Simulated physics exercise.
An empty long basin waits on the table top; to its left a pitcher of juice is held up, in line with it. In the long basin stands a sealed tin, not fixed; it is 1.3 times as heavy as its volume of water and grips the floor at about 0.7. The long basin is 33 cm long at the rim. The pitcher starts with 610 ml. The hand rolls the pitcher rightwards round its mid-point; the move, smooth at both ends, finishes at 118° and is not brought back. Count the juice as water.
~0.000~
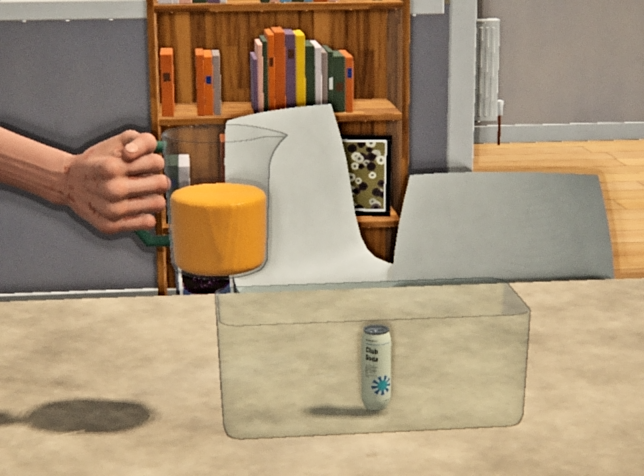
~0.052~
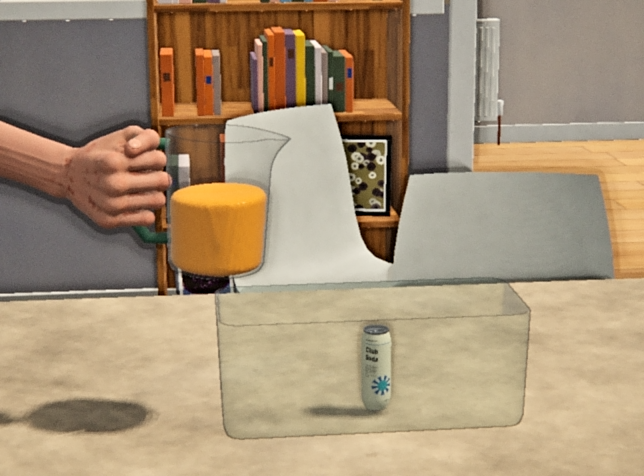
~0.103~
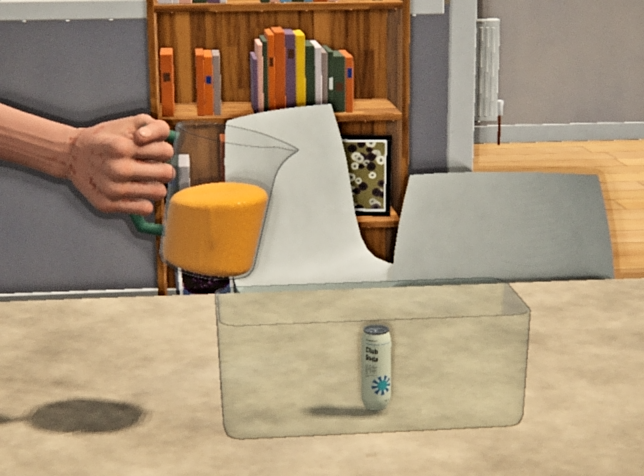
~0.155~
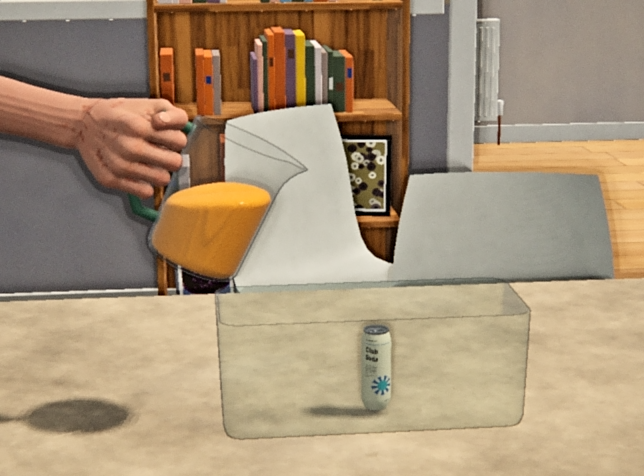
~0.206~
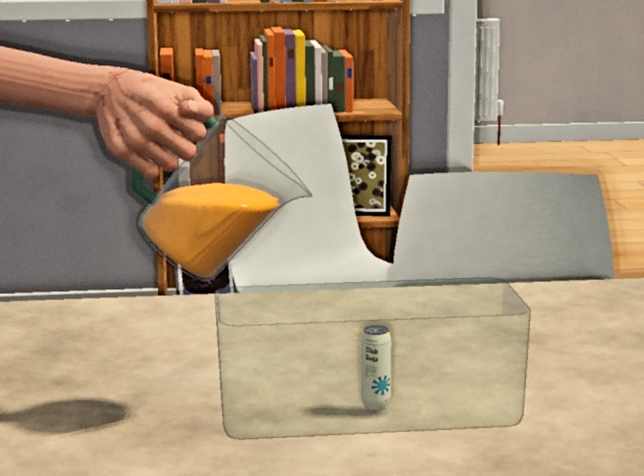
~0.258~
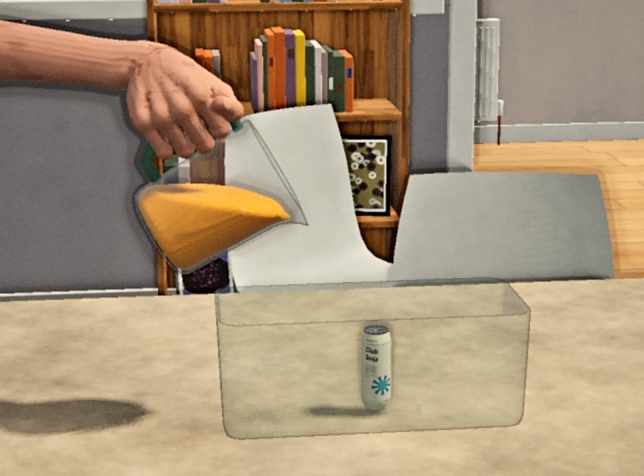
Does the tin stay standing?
It remains upright.
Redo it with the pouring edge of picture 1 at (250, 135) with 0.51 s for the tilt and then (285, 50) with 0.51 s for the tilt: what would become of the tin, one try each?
First it stays up; then it goes over.
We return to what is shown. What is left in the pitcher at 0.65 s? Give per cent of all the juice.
Near 8 in a hundred.
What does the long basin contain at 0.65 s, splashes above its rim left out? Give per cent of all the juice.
Some 86 per cent.
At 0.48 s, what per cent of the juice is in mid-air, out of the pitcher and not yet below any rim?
Near 20 in a hundred.
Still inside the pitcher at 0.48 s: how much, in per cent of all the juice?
Some 52 per cent.
Then, 0.48 s in, the tilt is 117° and 52 per cent is still to pour; the tin stands where it began.
Then, 0.65 s in, the tilt is 118° and 8 per cent is still to pour; the tin stands where it began.
Then, 0.82 s in, the tilt is 118° and 0 per cent is still to pour; the tin stands where it began.
Then, 1.01 s in, the tilt is 118° and 0 per cent is still to pour; the tin stands where it began.
Finally, the tin stands where it began.
